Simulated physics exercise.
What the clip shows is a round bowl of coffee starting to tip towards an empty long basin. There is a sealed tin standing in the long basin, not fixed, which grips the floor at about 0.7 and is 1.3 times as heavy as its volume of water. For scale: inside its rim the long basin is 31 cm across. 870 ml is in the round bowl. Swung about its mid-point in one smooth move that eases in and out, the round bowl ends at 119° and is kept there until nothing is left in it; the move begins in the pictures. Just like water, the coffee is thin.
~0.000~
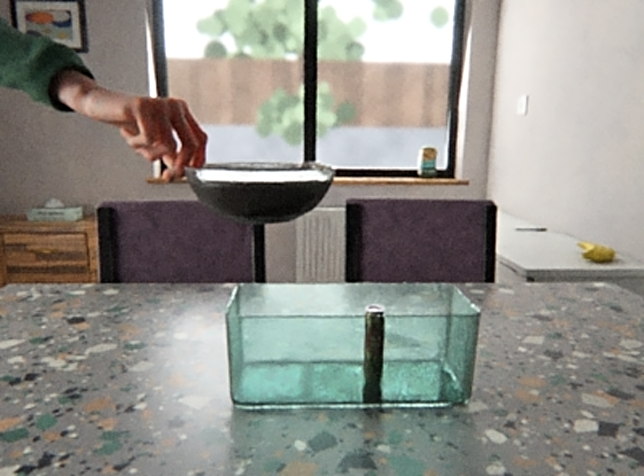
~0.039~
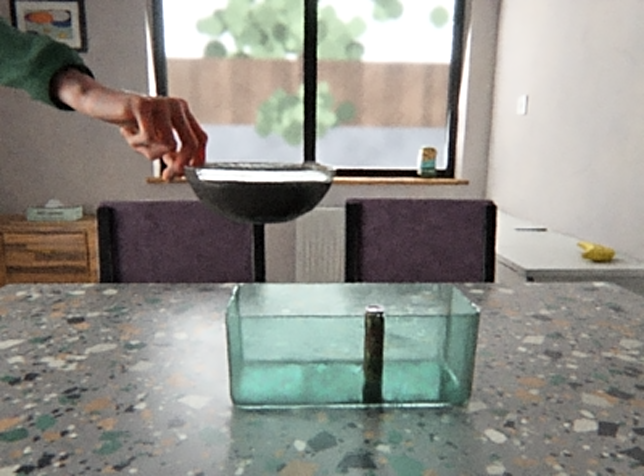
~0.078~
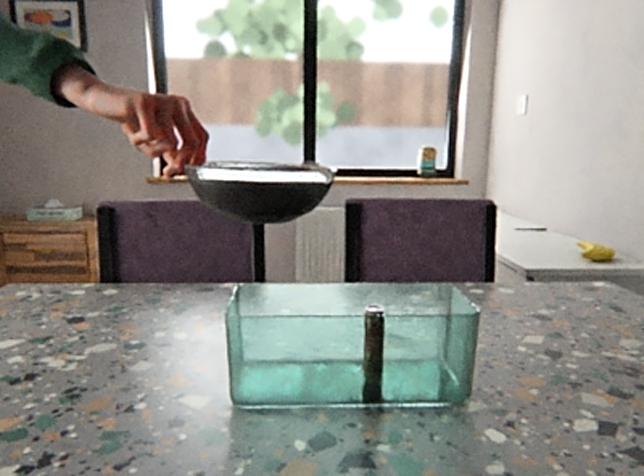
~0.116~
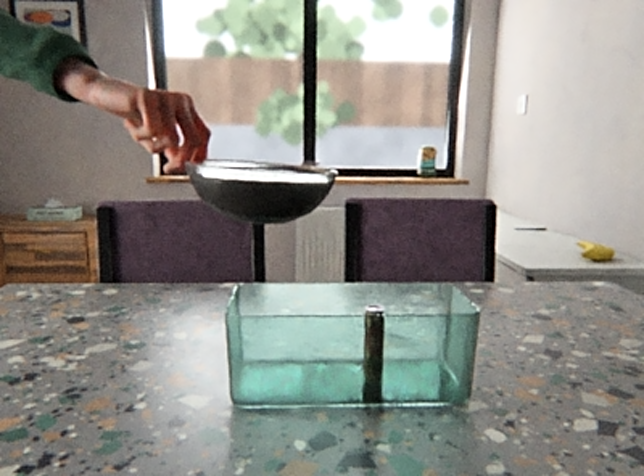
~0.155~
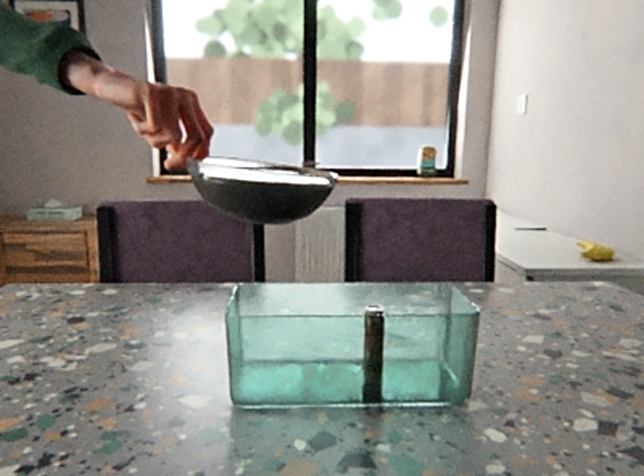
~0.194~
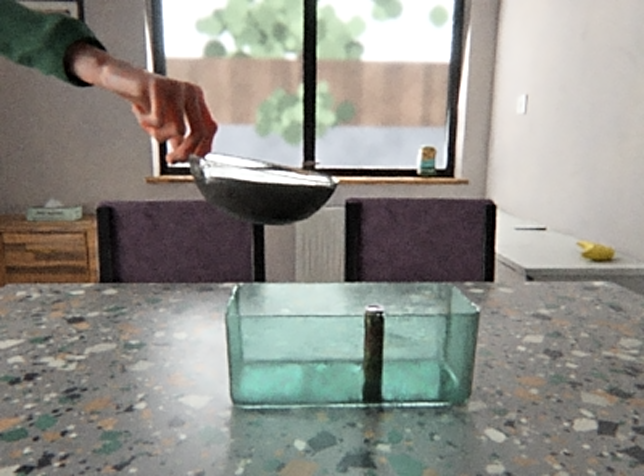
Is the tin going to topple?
No: Bet it holds up.
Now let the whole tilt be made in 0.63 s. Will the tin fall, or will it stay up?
So the tin will tip over.
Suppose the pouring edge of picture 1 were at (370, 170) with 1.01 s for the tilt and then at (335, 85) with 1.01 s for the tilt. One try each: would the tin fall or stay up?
Trial 1 - tin stays standing; trial 2 - tin stays standing.
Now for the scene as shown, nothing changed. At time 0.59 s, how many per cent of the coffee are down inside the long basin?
Around 32 percent.
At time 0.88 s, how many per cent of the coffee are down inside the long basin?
92 %, more or less.
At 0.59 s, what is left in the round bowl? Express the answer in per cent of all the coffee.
Around 20 percent.
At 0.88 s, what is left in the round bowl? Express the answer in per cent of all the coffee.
Close to 0 percent of the whole amount.
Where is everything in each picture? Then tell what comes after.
It leans 0°; its right rim is at (335, 169); the coffee meets the walls at (192, 176) and (330, 177); the long basin's rim runs from (231, 300) to (466, 300); the tin's top is at (375, 312), in the first frame.
It leans 0°; its right rim is at (335, 169); the coffee meets the walls at (192, 175) and (331, 177), in the second frame.
It leans 2°; its right rim is at (335, 171); the coffee meets the walls at (192, 174) and (330, 178), in the third frame.
It leans 4°; its right rim is at (336, 173); the coffee meets the walls at (193, 173) and (331, 179), in the fourth frame.
It leans 7°; its right rim is at (337, 177); the coffee meets the walls at (195, 172) and (332, 181), in the fifth frame.
It leans 11°; its right rim is at (337, 182); the coffee meets the walls at (196, 171) and (333, 182), in the sixth frame.
Then, 0.59 s in, the tilt is 75° and 19 per cent is still to pour; the tin stands where it began.
Then, 0.88 s in, the tilt is 114° and 0 per cent is still to pour; the tin stands where it began.
Then, 1.18 s in, the tilt is 119° and 0 per cent is still to pour; the tin stands where it began.
Then, 1.51 s in, the tilt is 119° and 0 per cent is still to pour; the tin stands where it began.
Finally, the tin stands where it began.
